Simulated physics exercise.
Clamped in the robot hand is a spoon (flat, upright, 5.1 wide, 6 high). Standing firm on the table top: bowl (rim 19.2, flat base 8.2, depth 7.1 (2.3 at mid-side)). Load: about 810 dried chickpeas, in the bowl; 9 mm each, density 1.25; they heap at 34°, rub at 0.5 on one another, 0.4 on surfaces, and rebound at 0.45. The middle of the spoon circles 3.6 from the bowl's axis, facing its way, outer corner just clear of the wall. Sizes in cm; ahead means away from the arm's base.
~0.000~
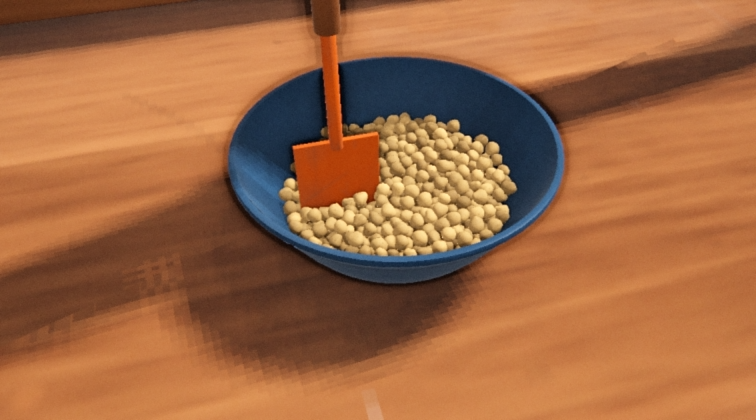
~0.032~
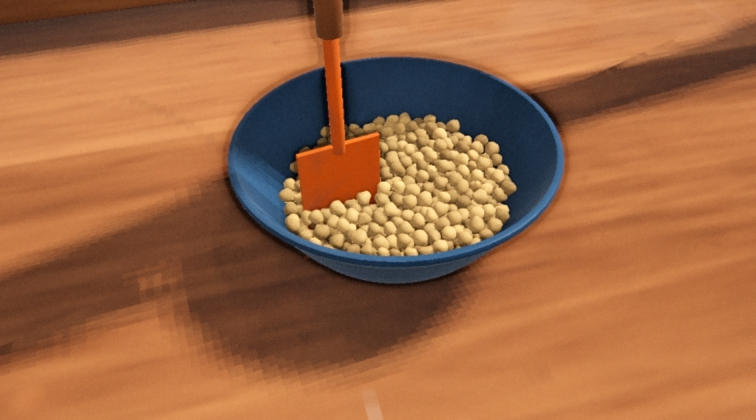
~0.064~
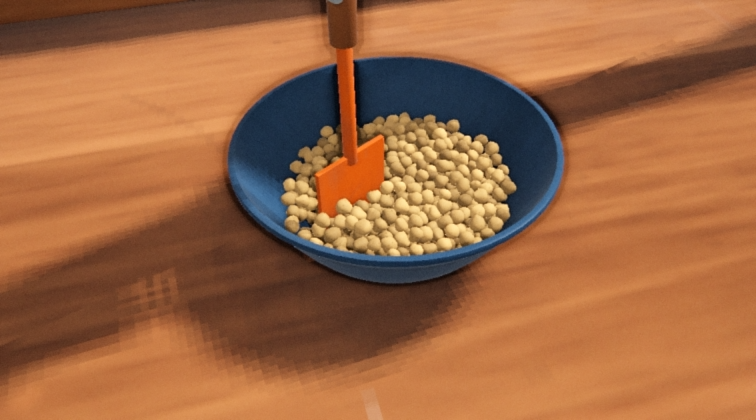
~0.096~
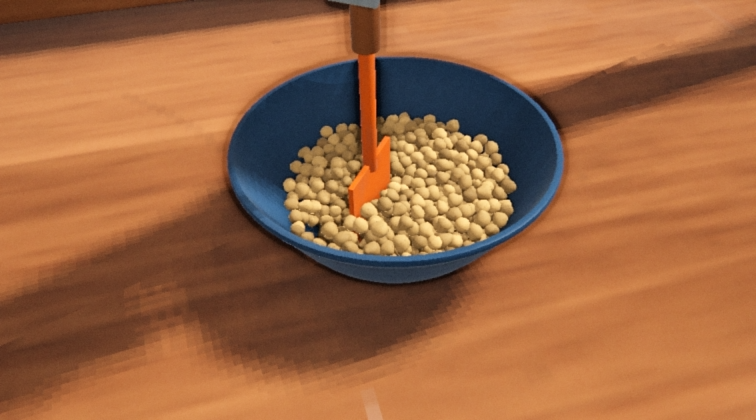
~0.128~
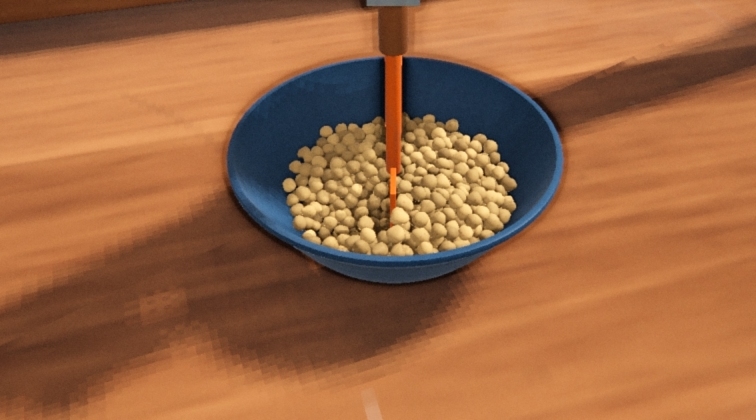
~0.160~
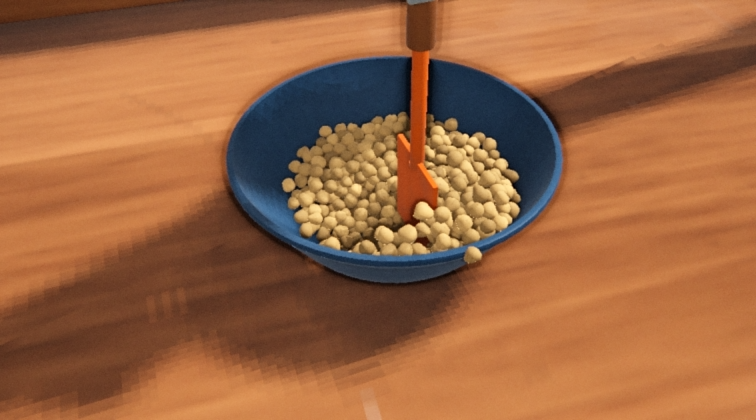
A wide blue bowl heaped with pale dried chickpeas stands on a wood-grained table top, seen from above at an angle by a camera that stays still. An orange, flat-bladed spoon with a brown handle reaches down into the left of the heap, with soft dark shadows across the table. The spoon sweeps rightward through the chickpeas, its blade turning edge-on and then past that, pushing them rightward, and one chickpea appears at the near rim.
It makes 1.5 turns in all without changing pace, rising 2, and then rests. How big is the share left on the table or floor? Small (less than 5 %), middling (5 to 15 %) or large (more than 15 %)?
Share on the table or floor: Middling (5 to 15 %).
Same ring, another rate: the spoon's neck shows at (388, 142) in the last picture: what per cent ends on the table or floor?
About 0 per cent.
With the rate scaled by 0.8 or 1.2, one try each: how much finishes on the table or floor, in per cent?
About 5 and 15 per cent.
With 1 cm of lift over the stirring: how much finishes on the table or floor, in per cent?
Some 10 per cent.
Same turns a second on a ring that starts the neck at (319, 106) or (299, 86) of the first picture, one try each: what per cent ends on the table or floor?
Some 10 and 0 per cent.
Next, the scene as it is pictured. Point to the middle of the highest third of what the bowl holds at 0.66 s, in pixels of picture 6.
At about (392, 196).
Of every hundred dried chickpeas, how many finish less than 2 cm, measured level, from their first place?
About 30 per cent.
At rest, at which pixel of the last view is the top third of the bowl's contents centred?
Near (389, 175).
By 0.41 s, 268° round, highest piece 10 above the table; 762 in the bowl, 26 on the table or floor, 18 in flight or on the tool.
By 0.66 s, 80° round, highest piece 7 above the table; 731 in the bowl, 71 on the table or floor, 4 in flight or on the tool.
By 0.99 s, 180° round, highest piece 6 above the table; 731 in the bowl, 75 on the table or floor.
By 1.69 s, 180° round, highest piece 6 above the table; 731 in the bowl, 75 on the table or floor.
Final count, 731 in the bowl, 75 on the table or floor. That is 9 % on the table or floor.
